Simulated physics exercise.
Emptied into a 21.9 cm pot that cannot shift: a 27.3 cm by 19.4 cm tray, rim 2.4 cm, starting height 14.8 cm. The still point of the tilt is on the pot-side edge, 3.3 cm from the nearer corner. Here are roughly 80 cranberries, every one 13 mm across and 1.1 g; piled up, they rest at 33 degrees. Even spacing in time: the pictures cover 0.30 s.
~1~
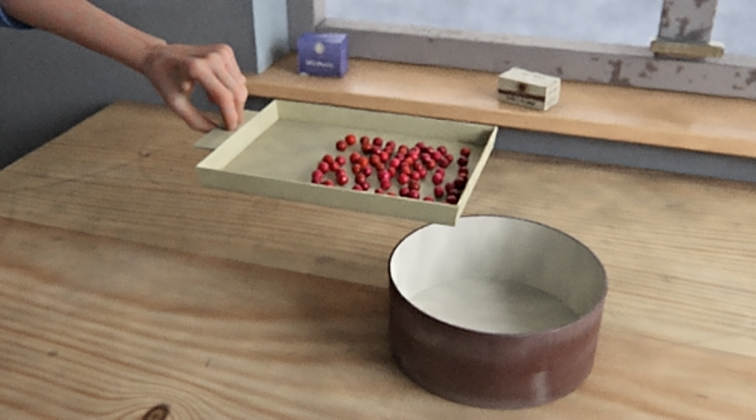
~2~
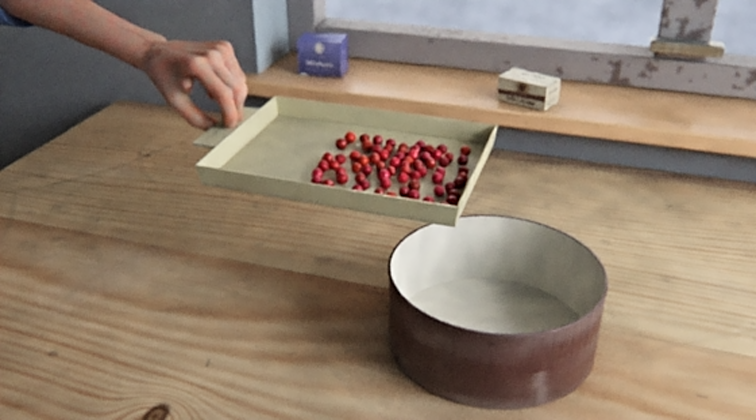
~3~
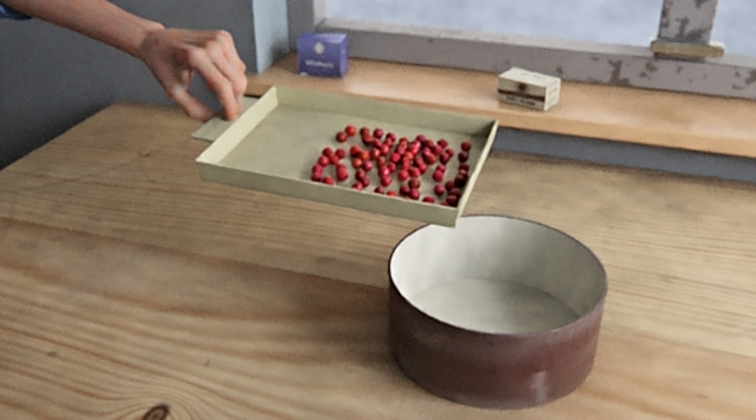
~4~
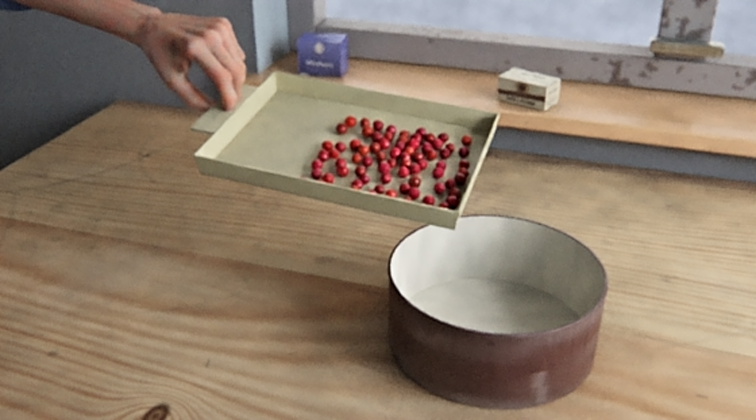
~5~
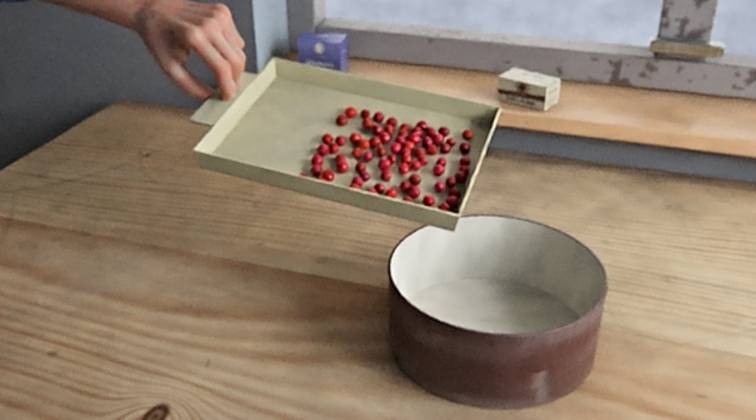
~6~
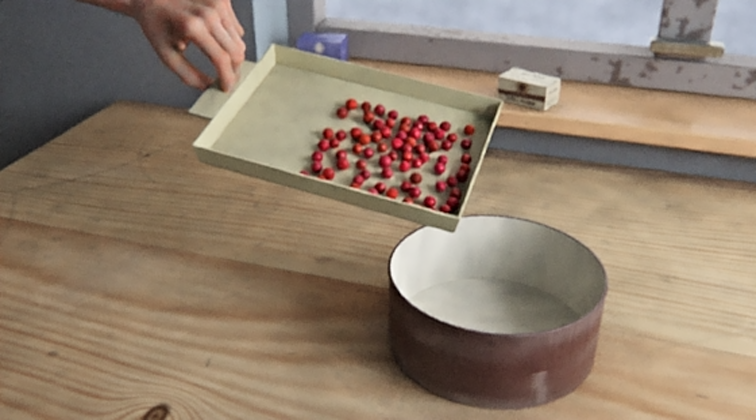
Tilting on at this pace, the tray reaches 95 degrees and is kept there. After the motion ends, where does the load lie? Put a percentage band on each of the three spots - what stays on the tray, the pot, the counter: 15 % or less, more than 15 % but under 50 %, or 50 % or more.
Left on the tray: Up to 15 %; pot: 50 % or more; counter: In between.
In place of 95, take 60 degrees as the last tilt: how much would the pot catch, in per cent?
You'd end up with some 0 % in the pot.
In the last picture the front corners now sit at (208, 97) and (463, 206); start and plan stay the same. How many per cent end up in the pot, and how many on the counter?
Final per cent - pot 80, counter 20.
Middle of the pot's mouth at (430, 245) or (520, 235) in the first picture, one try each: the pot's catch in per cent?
I'd say some 55 per cent for the first and some 10 per cent for the second.
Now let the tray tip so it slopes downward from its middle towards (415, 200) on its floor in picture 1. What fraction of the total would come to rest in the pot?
My best guess is some 100 per cent.
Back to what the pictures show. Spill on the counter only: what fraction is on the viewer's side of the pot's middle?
100 %.
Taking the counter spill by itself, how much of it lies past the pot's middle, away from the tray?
Share: Around 10 %.
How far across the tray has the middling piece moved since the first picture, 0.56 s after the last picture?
Displacement on the tray: Roughly 5 cm.
Then, 0.56 s after the last picture, tilt 53 degrees; the tray holds 100 %, the pot 0 %.
Then, 0.94 s after the last picture, tilt 79 degrees; the tray holds 100 %, the pot 0 %.
Then, 1.40 s after the last picture, tilt 95 degrees; the tray holds 60 %, the pot 5 %.
In the end, tray 0 %, pot 70 %, counter 30 %.
